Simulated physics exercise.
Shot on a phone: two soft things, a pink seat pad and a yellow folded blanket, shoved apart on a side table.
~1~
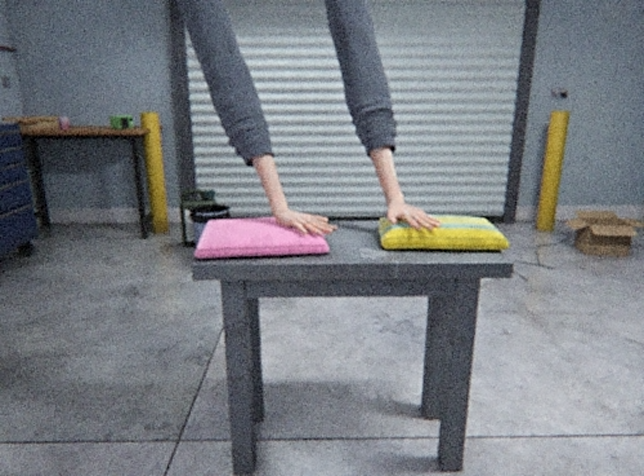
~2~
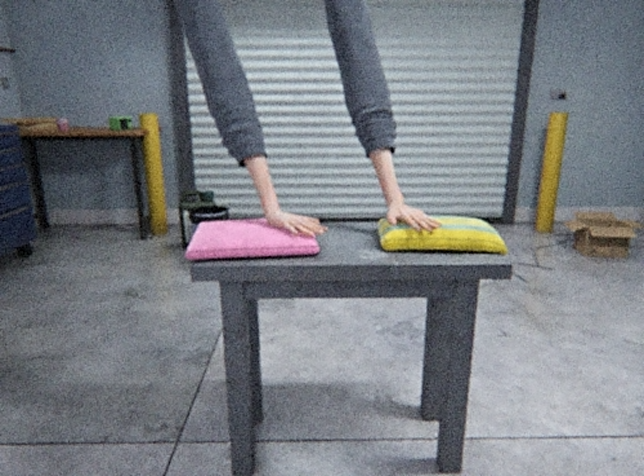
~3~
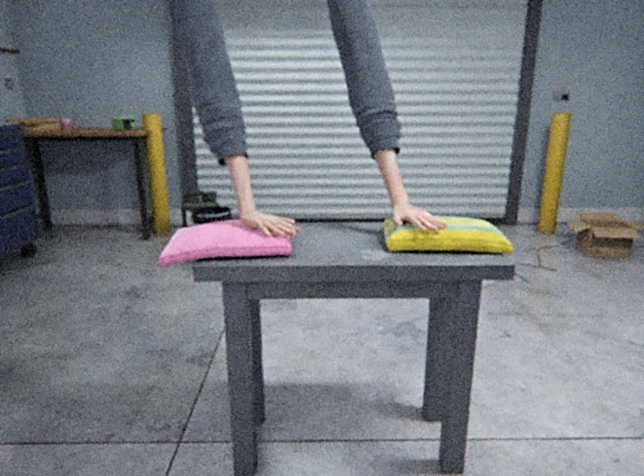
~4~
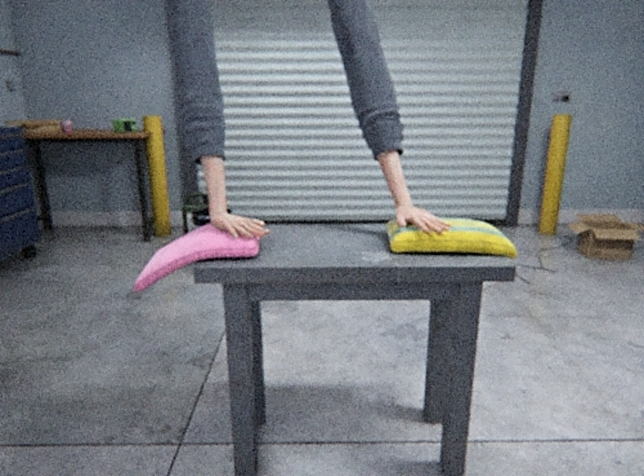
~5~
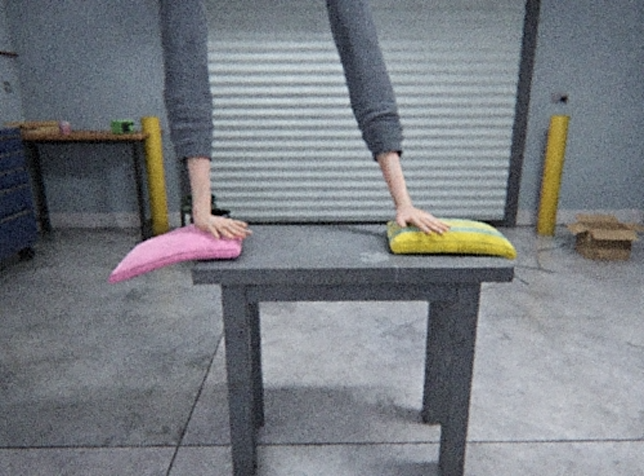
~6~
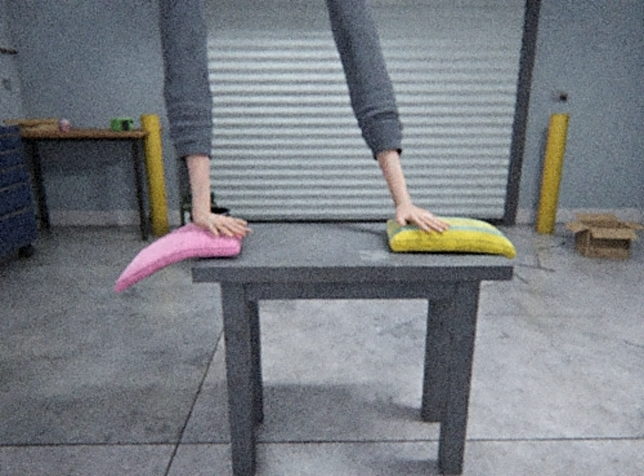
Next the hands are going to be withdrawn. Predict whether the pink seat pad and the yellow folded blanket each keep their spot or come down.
The pink seat pad comes off. The yellow folded blanket does not come off.
Then, 0.24 s past the final frame, seat pad falling near (180, 268); folded blanket unmoved.
Then, 0.48 s past the final frame, seat pad falling near (181, 383); folded blanket unmoved.
Then, 0.70 s past the final frame, seat pad on the floor near (155, 443); folded blanket unmoved.
When it is over, seat pad on the floor near (153, 445); folded blanket unmoved. The pink seat pad goes down and the yellow folded blanket stays up there.
